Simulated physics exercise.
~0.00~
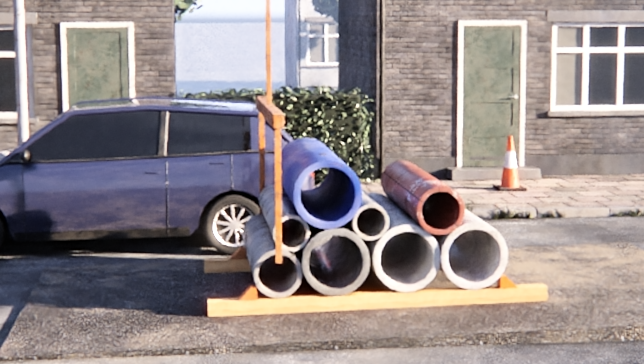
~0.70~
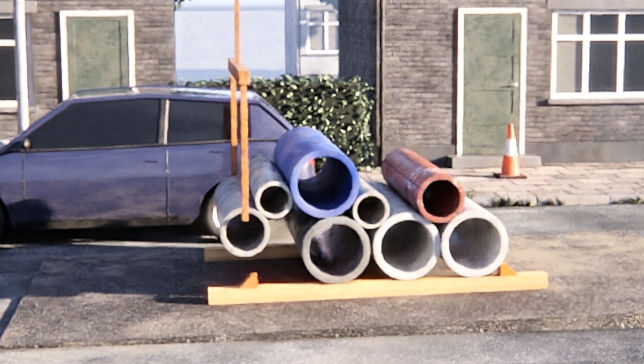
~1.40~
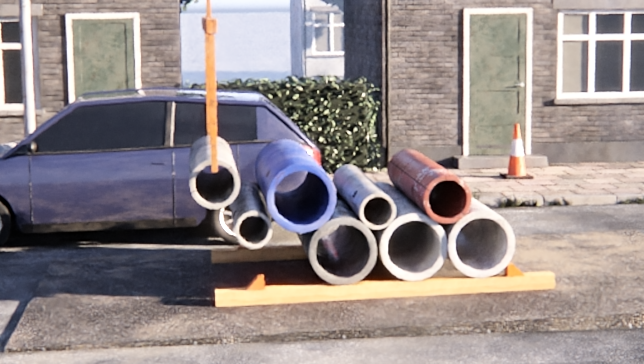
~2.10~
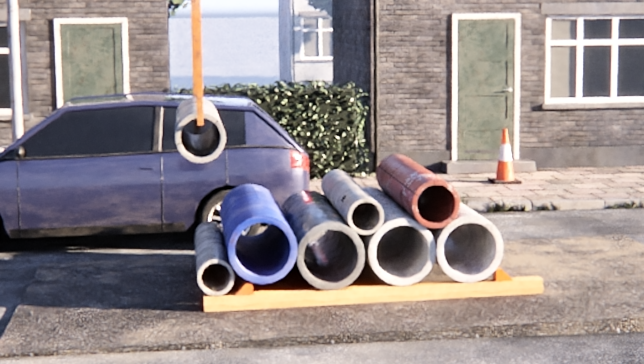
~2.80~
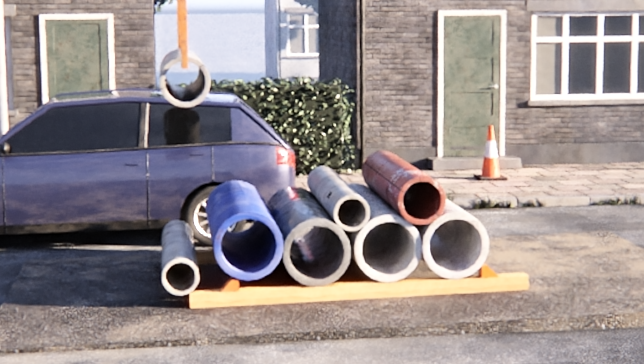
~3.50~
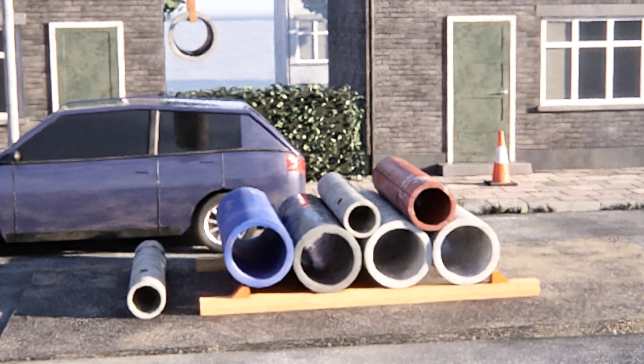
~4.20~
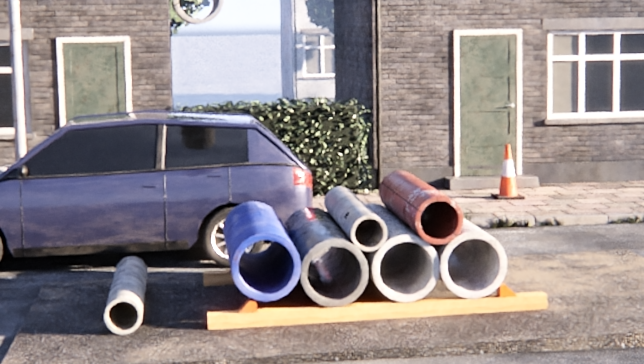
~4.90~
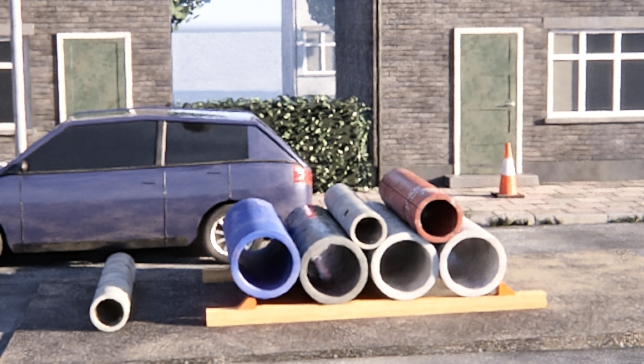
Roadside beside a parked car, an orange beam hoisting a grey pipe from a stack, the blue pipe dropping left, another rolling clear.
